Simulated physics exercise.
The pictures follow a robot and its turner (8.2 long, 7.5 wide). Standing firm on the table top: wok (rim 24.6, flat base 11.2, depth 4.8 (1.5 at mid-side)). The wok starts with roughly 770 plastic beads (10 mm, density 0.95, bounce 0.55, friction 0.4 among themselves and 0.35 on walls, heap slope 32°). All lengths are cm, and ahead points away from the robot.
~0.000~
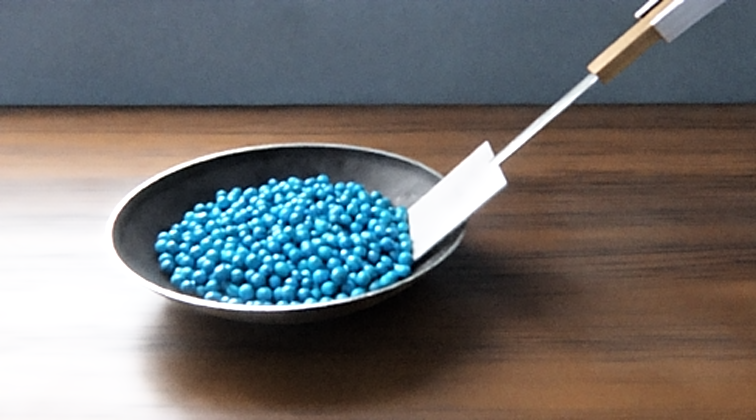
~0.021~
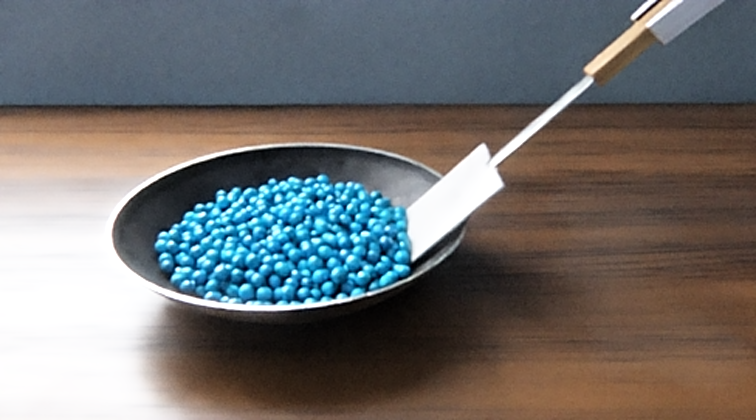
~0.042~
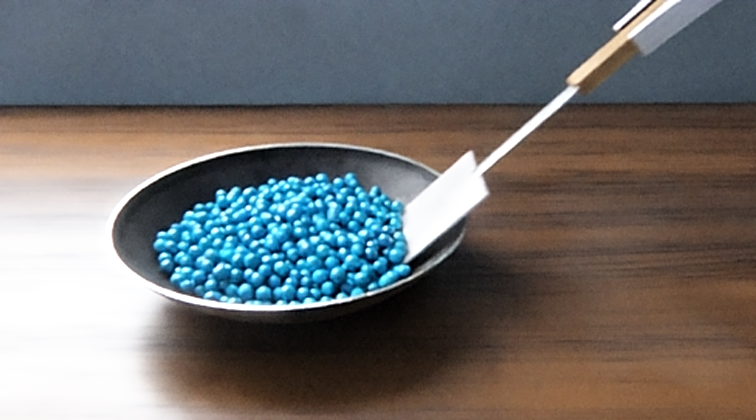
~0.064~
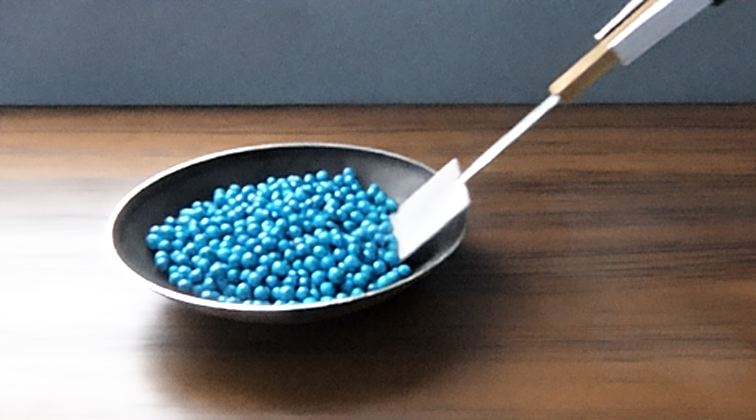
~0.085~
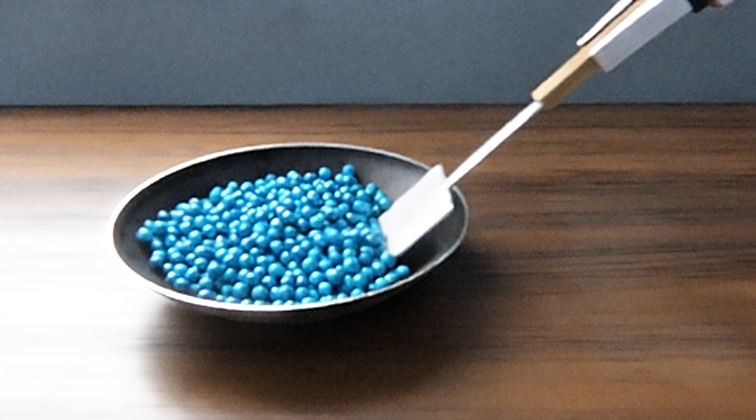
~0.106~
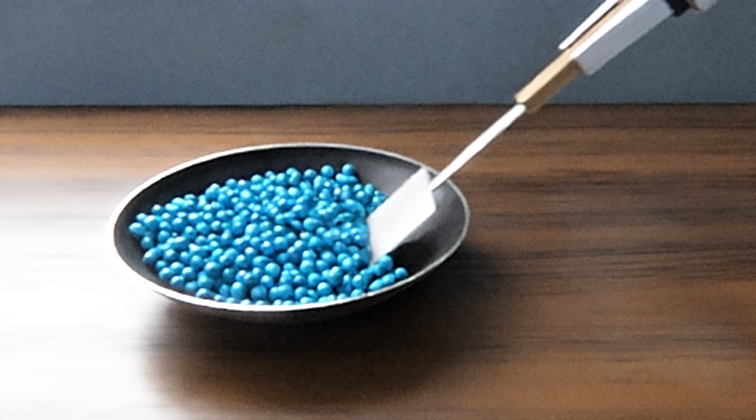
A dark, shallow pan heaped with small, shiny blue beads sits left of centre on a brown wooden table, seen from slightly above against a grey-blue background. A white, flat-bladed turner with a tan and white handle reaches in from the upper right. The blade slides left and slightly down, pushing the beads leftward and baring the pan's right side, while the pan and camera stay still.
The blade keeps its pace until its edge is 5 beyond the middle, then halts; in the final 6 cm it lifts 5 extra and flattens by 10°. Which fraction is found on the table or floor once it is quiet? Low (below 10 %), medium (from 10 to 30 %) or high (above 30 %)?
A low share, below 10 %, ends on the table or floor.
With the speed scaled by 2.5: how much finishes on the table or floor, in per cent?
Some 20 per cent.
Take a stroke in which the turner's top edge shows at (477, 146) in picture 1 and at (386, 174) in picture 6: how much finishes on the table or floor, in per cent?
Some 5 per cent.
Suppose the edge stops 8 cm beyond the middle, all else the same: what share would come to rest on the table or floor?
Then about 15 per cent.
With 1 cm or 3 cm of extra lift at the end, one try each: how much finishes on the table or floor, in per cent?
About 0 and 0 per cent.
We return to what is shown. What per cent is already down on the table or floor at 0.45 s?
Some 0 per cent.
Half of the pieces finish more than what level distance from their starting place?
Some 3 cm.
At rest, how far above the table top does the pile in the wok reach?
About 6.5 cm.
By 0.16 s, sloping 44°, highest piece 5 above the table; 769 in the wok.
By 0.22 s, sloping 39°, highest piece 6 above the table; 768 in the wok, 1 on the blade or in flight.
By 0.45 s, sloping 35°, highest piece 6 above the table; 753 in the wok, 12 on the table or floor, 4 on the blade or in flight.
By 1.50 s, sloping 35°, highest piece 6 above the table; 747 in the wok, 22 on the table or floor.
Final count, 747 in the wok, 22 on the table or floor. That is 3 % on the table or floor.
